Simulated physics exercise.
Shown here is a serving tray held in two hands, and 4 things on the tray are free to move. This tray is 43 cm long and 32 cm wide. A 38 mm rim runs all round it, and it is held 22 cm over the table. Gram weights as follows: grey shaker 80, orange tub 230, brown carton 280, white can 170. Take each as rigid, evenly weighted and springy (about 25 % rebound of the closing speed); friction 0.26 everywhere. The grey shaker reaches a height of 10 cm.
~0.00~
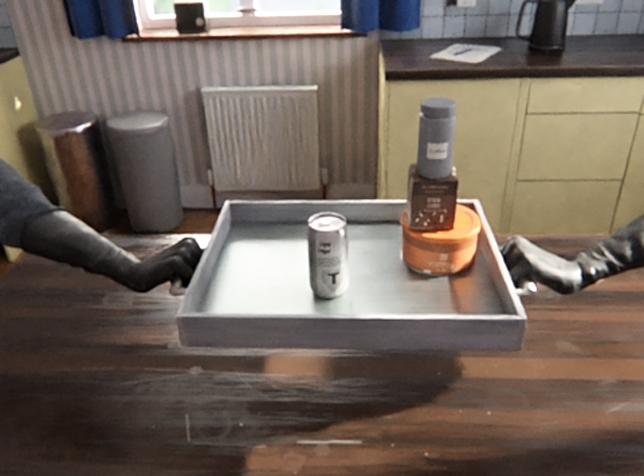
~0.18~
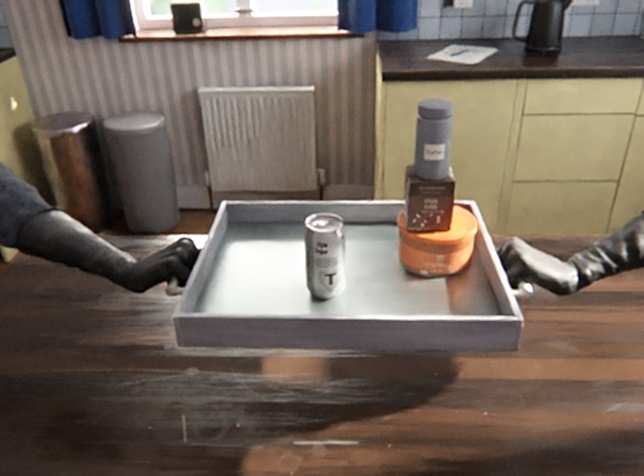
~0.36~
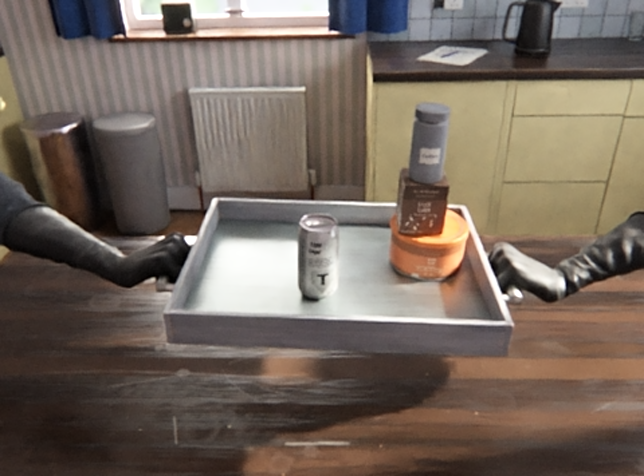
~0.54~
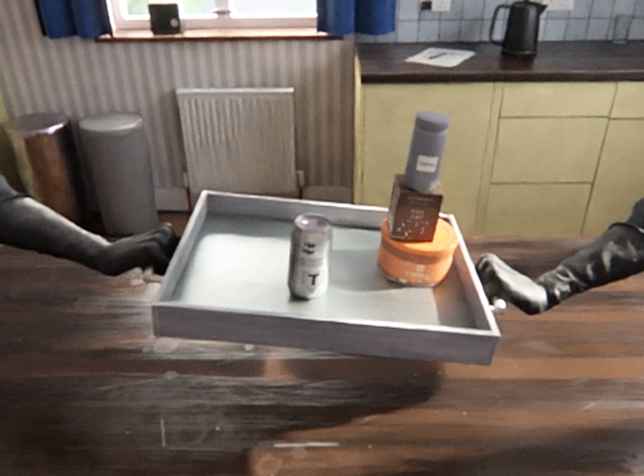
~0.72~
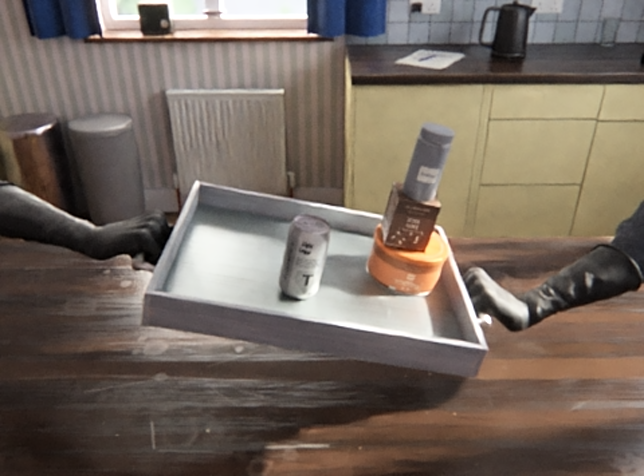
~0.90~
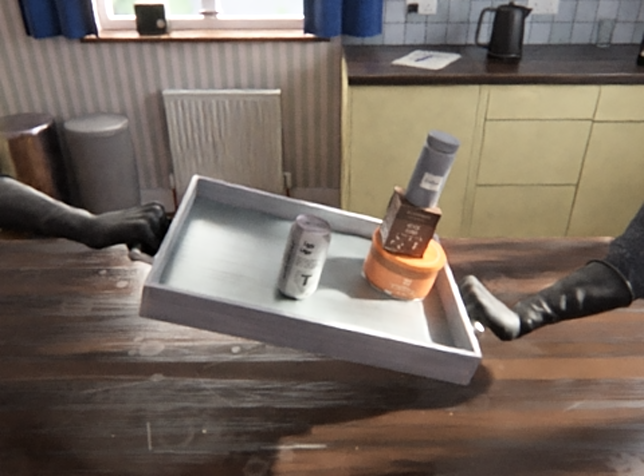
At first, two gloved hands hold a tray level above a wooden table, with a white can near the middle and a grey shaker stacked on a brown carton and an orange tub. Then the hands tilt the tray steadily, right edge down, and the stack and can lean rightward with it.
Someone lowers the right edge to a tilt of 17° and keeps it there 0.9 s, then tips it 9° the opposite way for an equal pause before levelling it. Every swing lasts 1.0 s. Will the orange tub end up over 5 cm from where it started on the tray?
It does not really move.
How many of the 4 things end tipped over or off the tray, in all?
I count 2.
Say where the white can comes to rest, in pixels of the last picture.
In the last view, its centre sits near (442, 260).
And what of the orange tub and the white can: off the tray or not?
Final state - orange tub: Inside the limits; white can: Inside the limits.
Around 1.60 s, tray tilted 17°, right edge down; grey shaker and brown carton now off the tray; white can shifted 11 cm.
Around 1.90 s, tray tilted 17°, right edge down; white can tipped 4° against what carries it.
Around 2.70 s, tray tilted 4°, left edge down; orange tub shifted 2 cm near (409, 236); white can shifted 21 cm.
Finally (5.3 s), off the tray, grey shaker and brown carton; not toppled but over 5 cm from the start, white can; orange tub still in place (within 5 cm). Final places as that camera would see them, orange tub near (411, 242).
